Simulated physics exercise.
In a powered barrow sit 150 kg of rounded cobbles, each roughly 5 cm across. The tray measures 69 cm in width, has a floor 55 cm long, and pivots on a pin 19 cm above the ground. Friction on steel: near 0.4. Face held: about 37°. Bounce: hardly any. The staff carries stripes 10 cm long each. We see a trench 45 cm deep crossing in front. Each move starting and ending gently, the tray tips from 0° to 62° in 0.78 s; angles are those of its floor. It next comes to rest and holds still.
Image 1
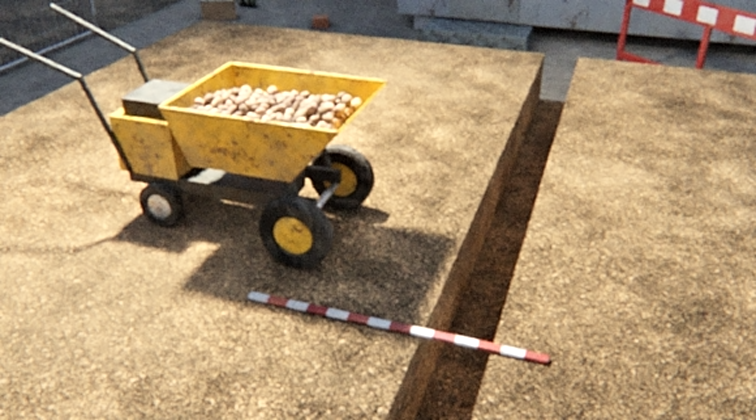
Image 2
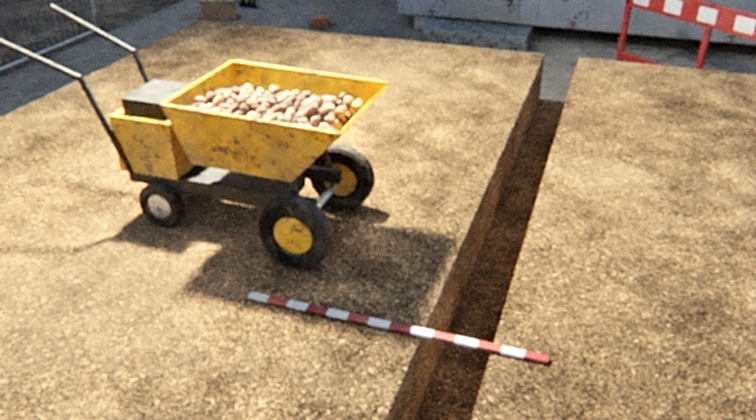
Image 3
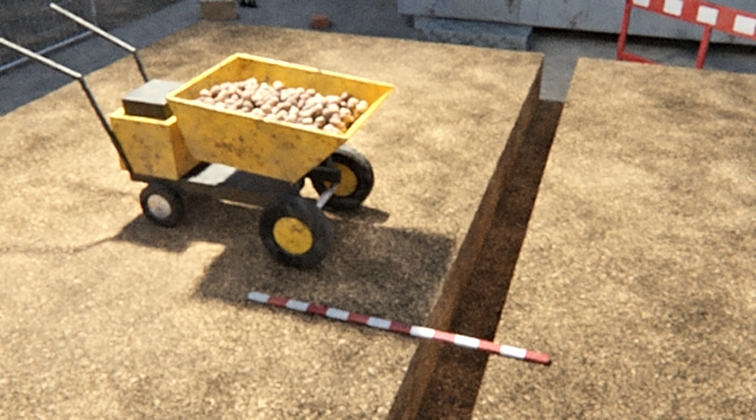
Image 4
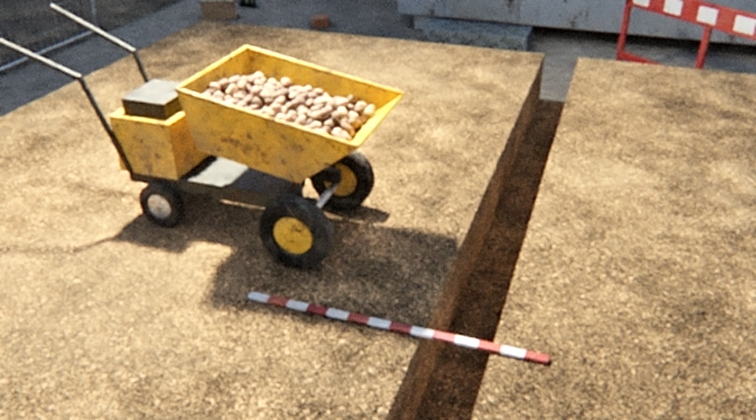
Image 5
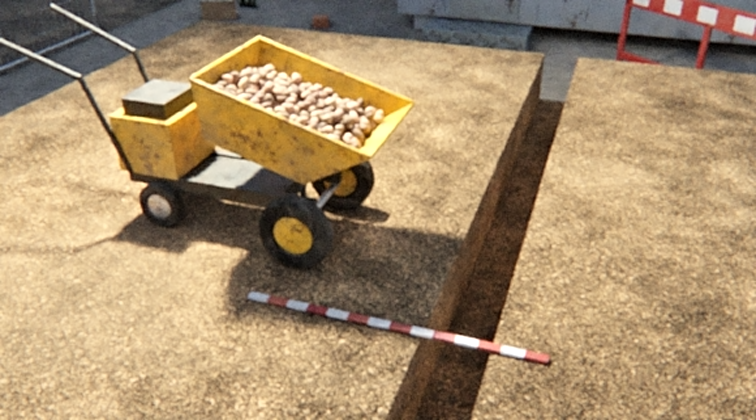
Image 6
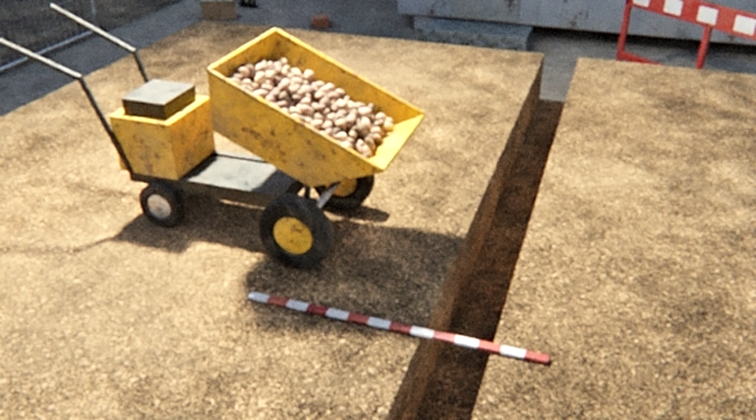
The footage shows a yellow powered barrow loaded with rounded stones standing left of a narrow trench, a red-and-white staff lying in front. The tray tilts steadily, its rear rising and its front lip dipping toward the right.
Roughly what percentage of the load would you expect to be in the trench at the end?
I'd expect around 91 per cent.
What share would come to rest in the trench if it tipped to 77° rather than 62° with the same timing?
I'd expect around 80 in a hundred.
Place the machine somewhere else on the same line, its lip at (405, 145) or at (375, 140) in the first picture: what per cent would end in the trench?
Roughly 40 per cent, then 70 per cent.
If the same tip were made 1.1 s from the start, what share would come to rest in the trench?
90 %.
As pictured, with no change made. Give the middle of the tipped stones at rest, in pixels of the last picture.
(480, 313).
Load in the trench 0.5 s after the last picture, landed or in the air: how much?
By then, around 10 percent.
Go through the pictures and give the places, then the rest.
Lip at (338, 133), floor tilted 0°, highest stones at (295, 103), in the first picture.
Lip at (340, 135), floor tilted 1°, highest stones at (283, 101), in the second picture.
The tray is at 5°, its lip at (348, 139); the top of the load is at (238, 92), in the third picture.
Lip at (359, 147), floor tilted 10°, highest stones at (244, 85), in the fourth picture.
Lip at (371, 158), floor tilted 16°, highest stones at (254, 78), in the fifth picture.
The tray is at 24°, its lip at (384, 171); the top of the load is at (266, 70), in the sixth picture.
Then, 0.2 s after the last picture the floor is at 52°, 100 % in the tray; the foremost stones are at (412, 185).
Then, 0.5 s after the last picture the floor is at 62°, 87 % in the tray, 4 % short of the trench, 9 % in the trench; the foremost stones are at (485, 286).
Then, 0.9 s after the last picture the floor is at 62°, 44 % in the tray, 4 % short of the trench, 47 % in the trench, 4 % past the trench; the foremost stones are at (584, 296).
Then, 2.9 s after the last picture the floor is at 62°, 0 % in the tray, 4 % short of the trench, 91 % in the trench, 4 % past the trench; the foremost stones are at (709, 317).
